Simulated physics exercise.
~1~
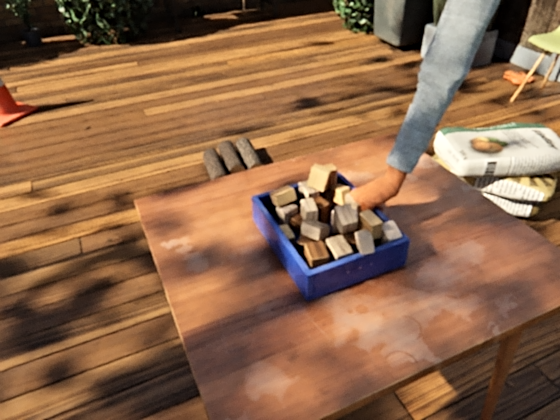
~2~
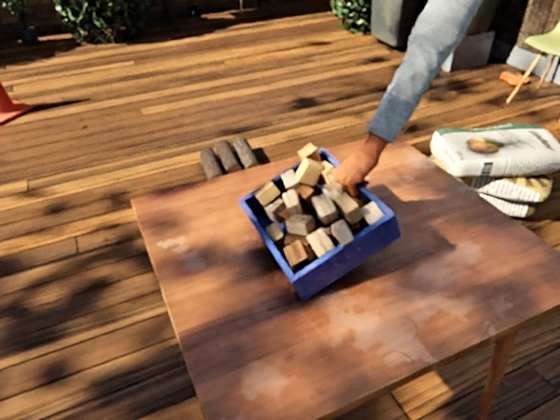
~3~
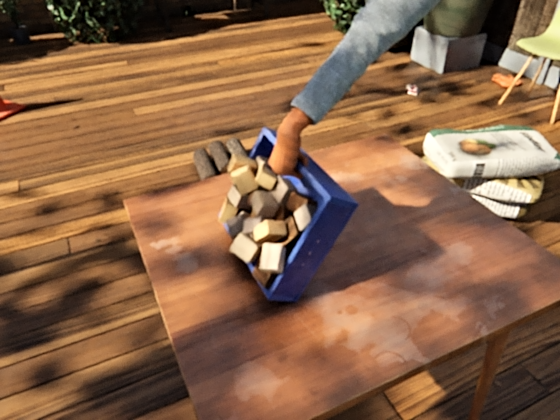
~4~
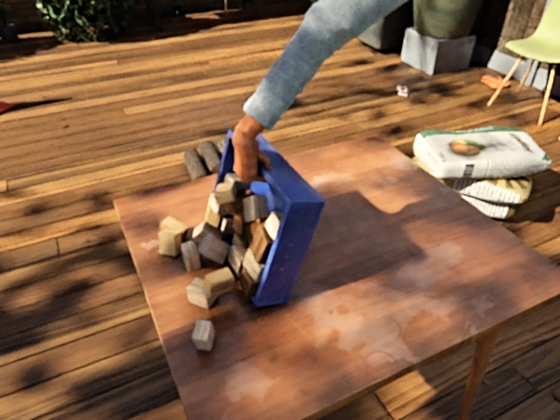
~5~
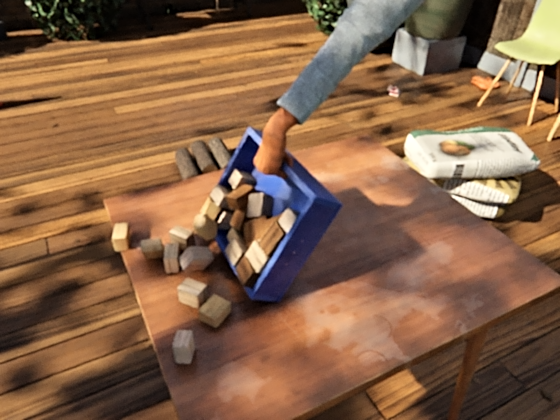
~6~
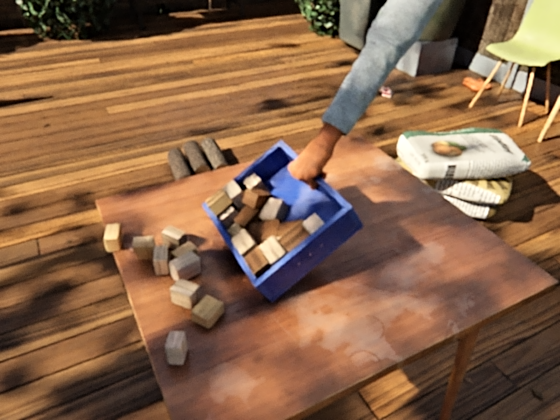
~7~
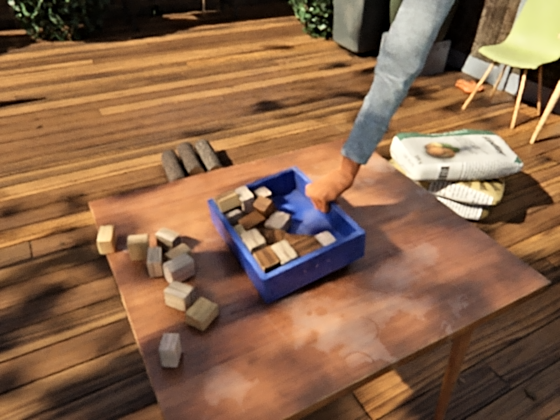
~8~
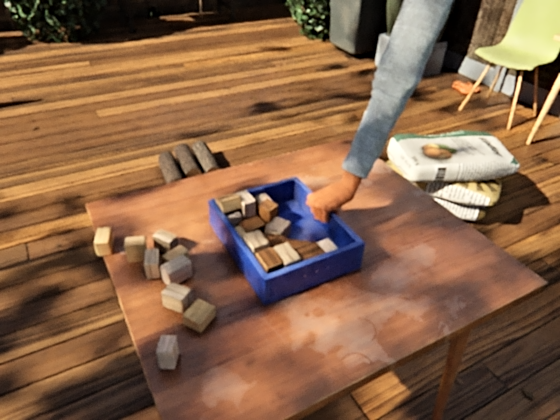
A hand tipped a blue tub heaped with wooden blocks steeply to the left on a wooden table, and several blocks tumbled out across the tabletop before it was lowered flat again, with most of the blocks still inside.
